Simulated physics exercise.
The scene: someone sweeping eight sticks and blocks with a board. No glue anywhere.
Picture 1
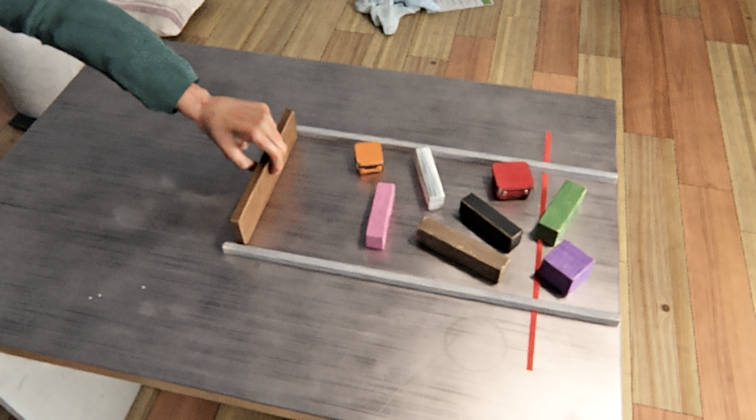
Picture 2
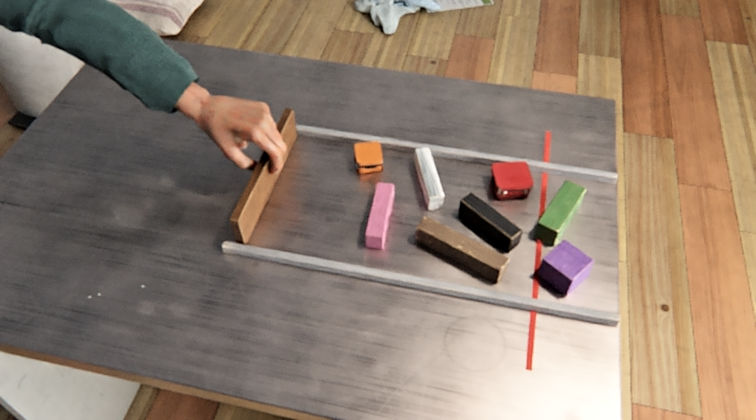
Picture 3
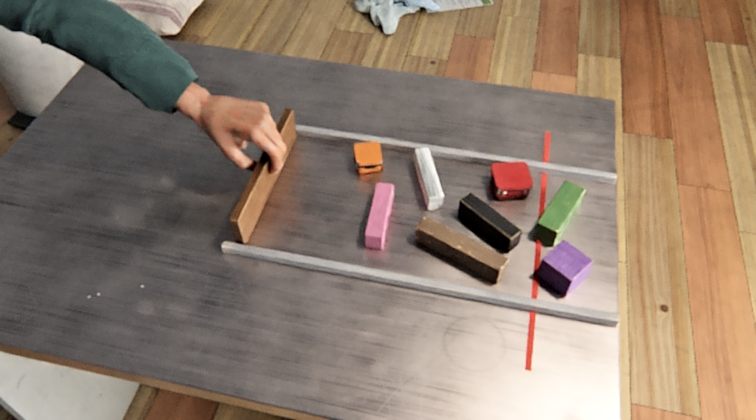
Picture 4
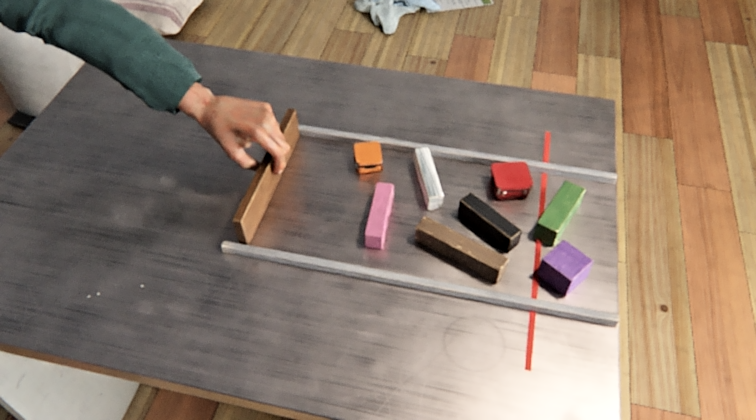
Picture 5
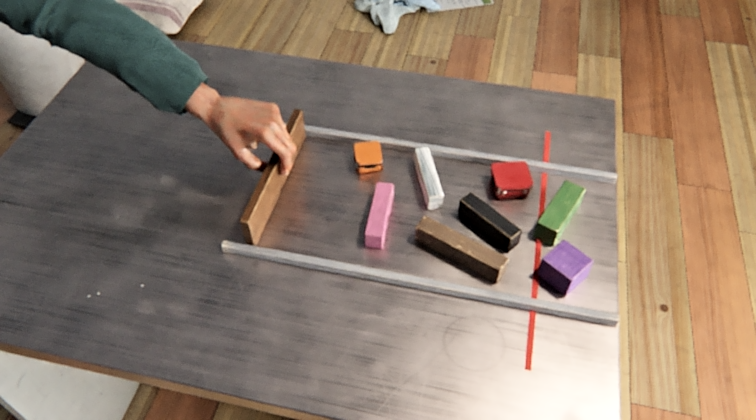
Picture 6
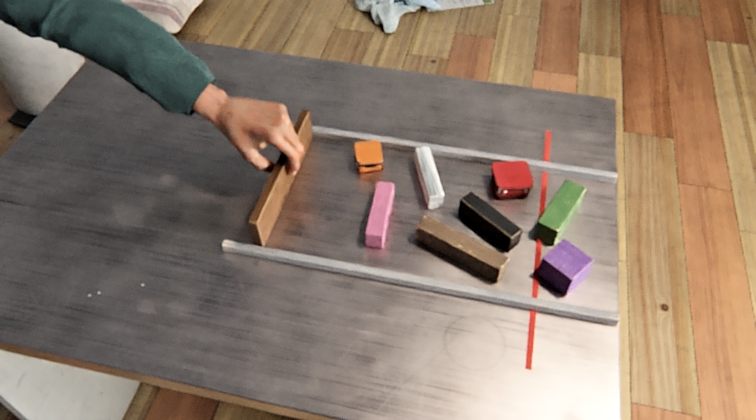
A hand in a green sleeve holds a wooden board still on a dark table, then slides it slightly to the right between two pale rails, while the eight colourful blocks and sticks near a red line stay in place.
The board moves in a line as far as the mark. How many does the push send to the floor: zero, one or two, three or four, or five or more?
The number that fall off is one or two.
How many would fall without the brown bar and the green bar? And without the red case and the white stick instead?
It would be 0 and 0.
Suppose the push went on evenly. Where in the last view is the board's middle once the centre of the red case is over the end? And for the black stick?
Near (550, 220) and (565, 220).
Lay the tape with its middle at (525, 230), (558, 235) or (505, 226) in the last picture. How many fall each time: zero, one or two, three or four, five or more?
One after another: One or two; either three or four; none.
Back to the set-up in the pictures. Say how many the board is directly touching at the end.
2 of them.
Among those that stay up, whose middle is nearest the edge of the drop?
It is the red case.
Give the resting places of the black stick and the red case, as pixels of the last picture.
The black stick at (602, 244), the red case at (609, 204).
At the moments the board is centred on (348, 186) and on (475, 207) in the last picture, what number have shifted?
The counts are 1 and 8.
Soon after, none off yet; purple block at rest near (565, 267); green bar at rest near (560, 212); red case at rest near (511, 180).
After that, none off yet; purple block at rest near (567, 268); green bar at rest near (560, 212); red case displaced a little near (529, 186).
In the end, the number that fall off is one or two; gone, green bar and purple block.
